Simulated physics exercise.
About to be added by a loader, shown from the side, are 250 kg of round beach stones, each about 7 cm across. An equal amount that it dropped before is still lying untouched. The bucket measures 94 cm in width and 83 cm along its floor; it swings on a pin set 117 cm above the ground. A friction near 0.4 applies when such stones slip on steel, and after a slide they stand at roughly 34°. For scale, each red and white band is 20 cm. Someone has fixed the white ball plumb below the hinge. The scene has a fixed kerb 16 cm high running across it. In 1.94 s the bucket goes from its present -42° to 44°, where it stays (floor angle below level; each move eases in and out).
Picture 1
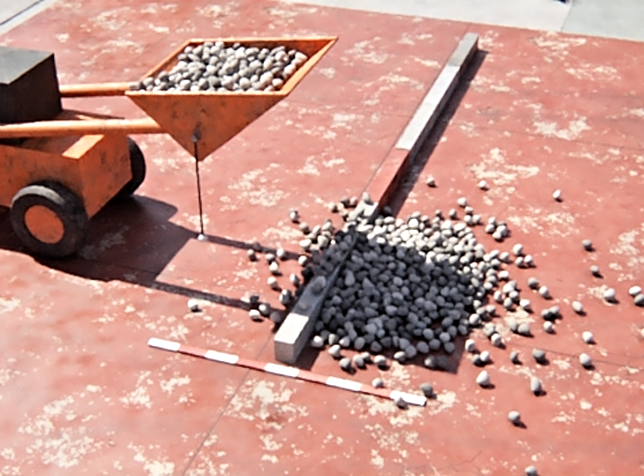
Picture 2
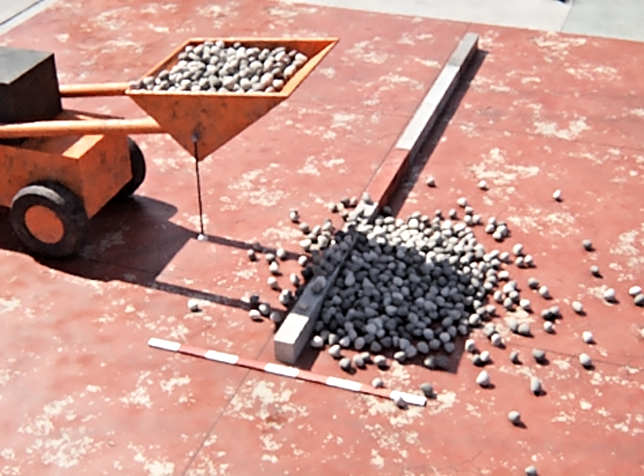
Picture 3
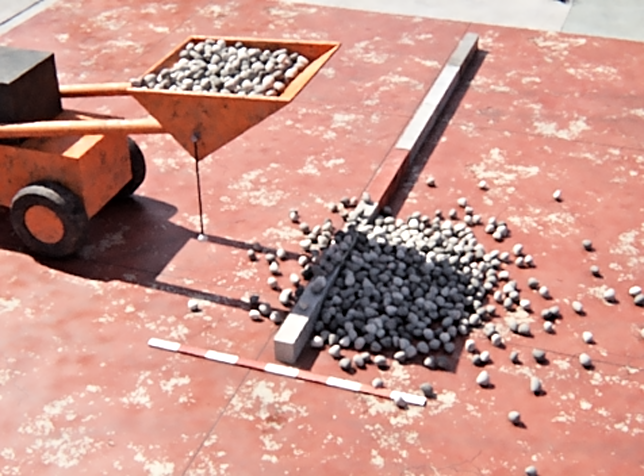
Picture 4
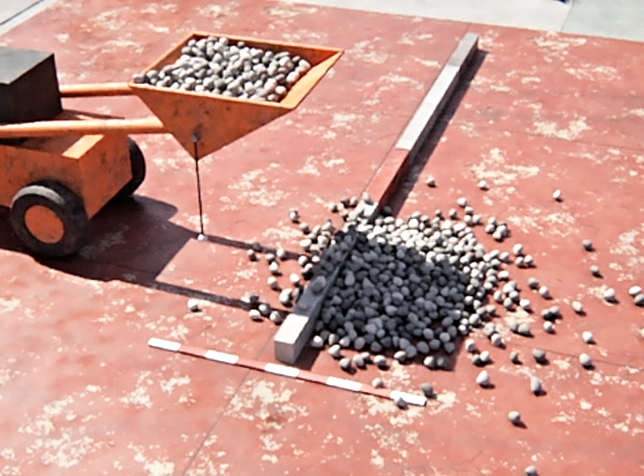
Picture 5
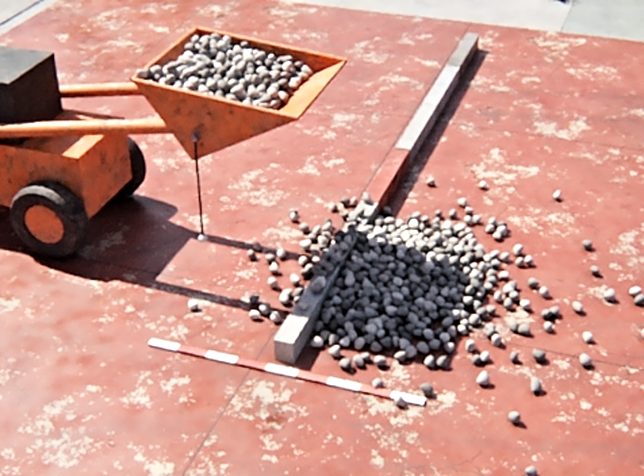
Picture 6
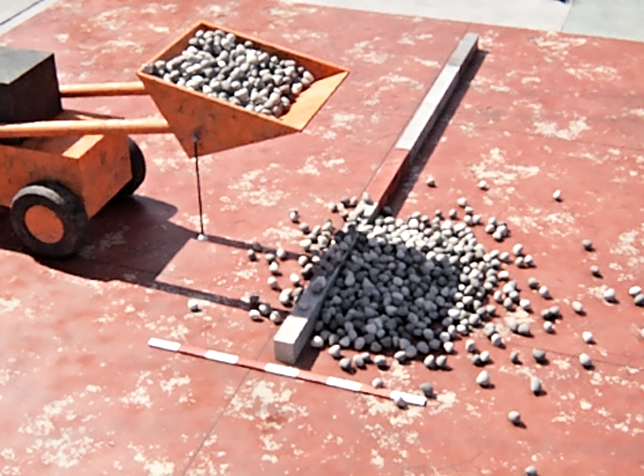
On a worn red floor, an orange loader's bucket full of round stones slowly tilted forward, its front edge dipping to the right, while the scattered pile across the long bar lay still.
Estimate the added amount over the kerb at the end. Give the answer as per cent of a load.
Roughly 47 per cent of a load.
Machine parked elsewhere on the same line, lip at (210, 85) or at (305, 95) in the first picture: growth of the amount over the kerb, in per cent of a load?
Around 0 percent, then around 75 percent.
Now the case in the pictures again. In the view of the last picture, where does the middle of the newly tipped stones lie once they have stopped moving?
(335, 258).
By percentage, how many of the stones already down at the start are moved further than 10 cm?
Roughly 5 % of them.
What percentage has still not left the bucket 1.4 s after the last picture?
Roughly 10 per cent of its load.
Then, 0.9 s after the last picture the floor is at 31°; in per cent of one load, 90 in the bucket, 21 on this side of the kerb, 89 over the kerb; the foremost stones are past the picture's edge.
Then, 1.4 s after the last picture the floor is at 44°; in per cent of one load, 8 in the bucket, 69 on this side of the kerb, 122 over the kerb; the foremost stones are past the picture's edge.
Then, 1.8 s after the last picture the floor is at 44°; in per cent of one load, 0 in the bucket, 65 on this side of the kerb, 134 over the kerb; the foremost stones are past the picture's edge.
Then, 4.2 s after the last picture the floor is at 44°; in per cent of one load, 0 in the bucket, 64 on this side of the kerb, 136 over the kerb; the foremost stones are past the picture's edge. Net gain over the kerb, 47.
